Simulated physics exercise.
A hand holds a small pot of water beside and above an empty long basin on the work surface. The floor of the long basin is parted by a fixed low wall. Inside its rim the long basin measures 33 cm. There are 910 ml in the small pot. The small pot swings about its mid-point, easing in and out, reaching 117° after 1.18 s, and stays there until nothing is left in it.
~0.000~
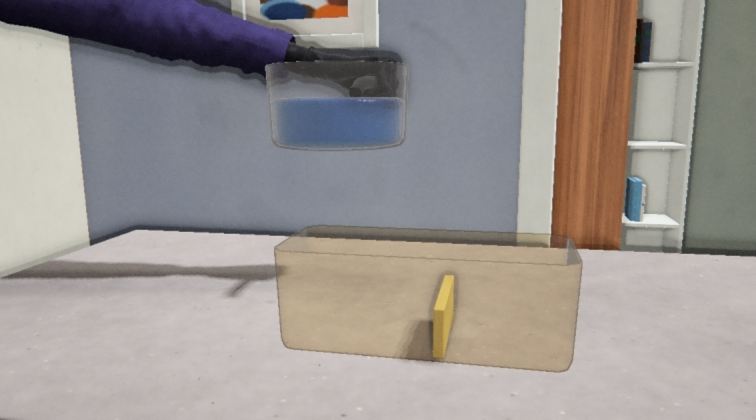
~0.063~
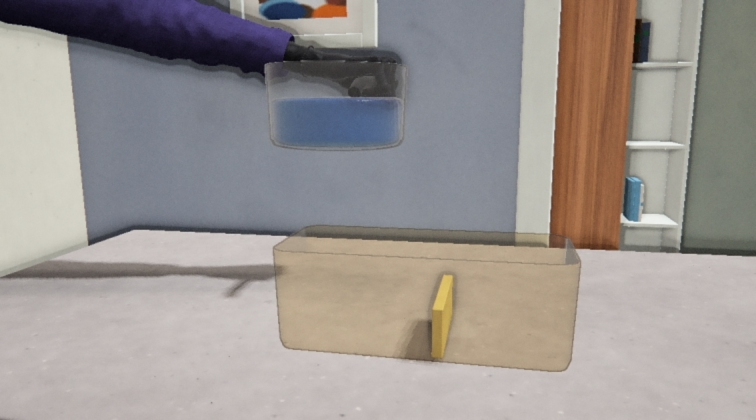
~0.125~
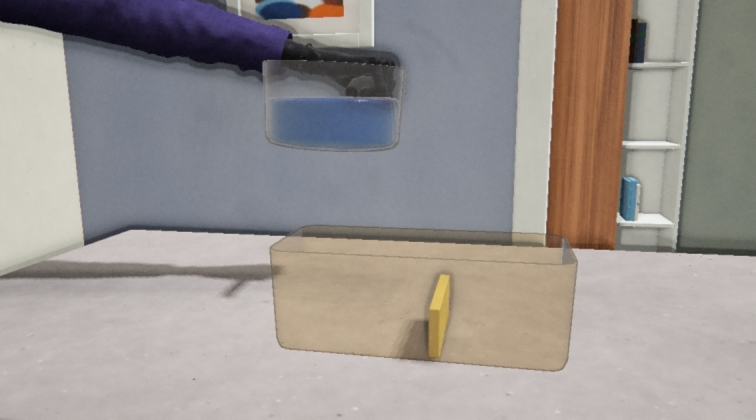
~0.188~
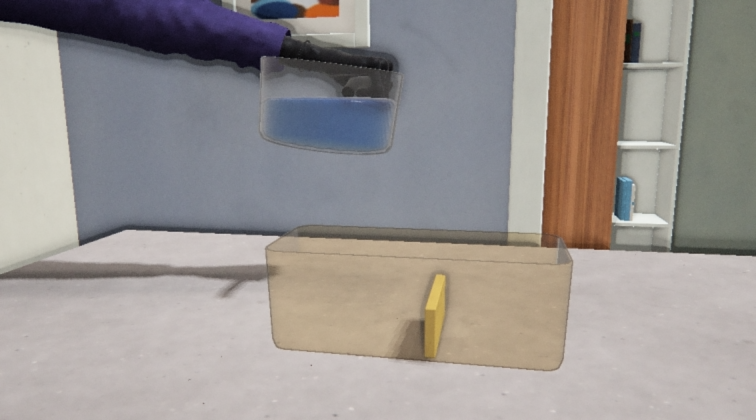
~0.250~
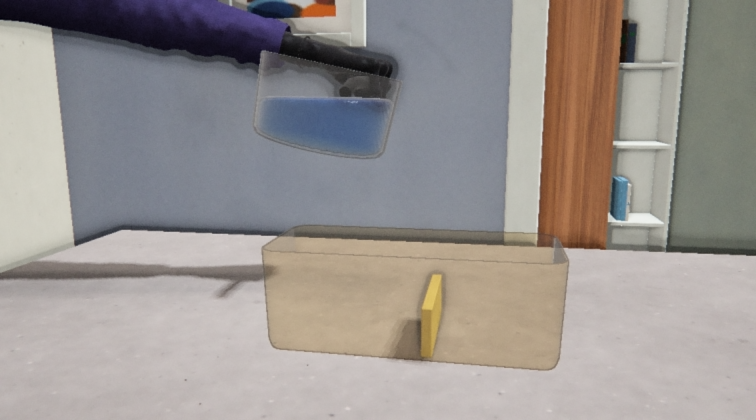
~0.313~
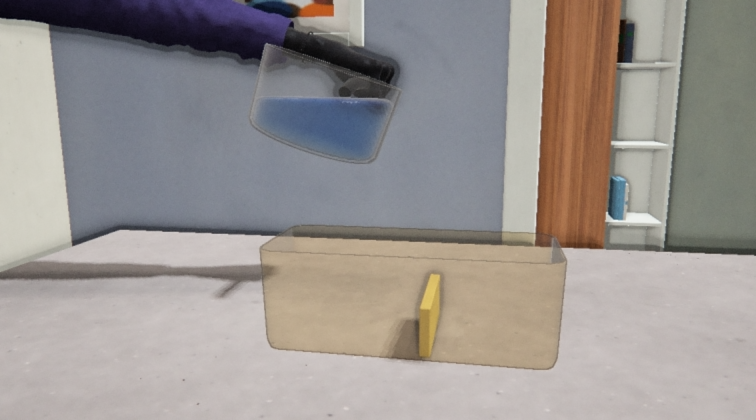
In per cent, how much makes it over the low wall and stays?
Roughly 55 per cent is past the wall.
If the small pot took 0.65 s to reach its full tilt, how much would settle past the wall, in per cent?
Then about 35 per cent.
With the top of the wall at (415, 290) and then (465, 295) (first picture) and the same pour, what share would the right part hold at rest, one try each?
In turn about 80 and 30 per cent.
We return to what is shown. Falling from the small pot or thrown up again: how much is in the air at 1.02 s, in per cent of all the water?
Some 10 per cent.
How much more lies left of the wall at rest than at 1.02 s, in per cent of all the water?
Some 18 per cent.
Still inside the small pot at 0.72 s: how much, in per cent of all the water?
Near 54 in a hundred.
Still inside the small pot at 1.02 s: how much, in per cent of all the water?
Near 8 in a hundred.
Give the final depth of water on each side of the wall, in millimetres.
Left about 18 mm, right about 30 mm.
Then, 0.72 s in, the tilt is 79° and 54 per cent is still to pour, 2 is left of the wall and 10 right of it.
Then, 1.02 s in, the tilt is 112° and 8 per cent is still to pour, 27 is left of the wall and 56 right of it.
Then, 1.34 s in, the tilt is 117° and 0 per cent is still to pour, 44 is left of the wall and 55 right of it.
Then, 1.68 s in, the tilt is 117° and 0 per cent is still to pour, 44 is left of the wall and 55 right of it.
Finally, 44 per cent lies left of the wall, 55 right of it and 1 outside.
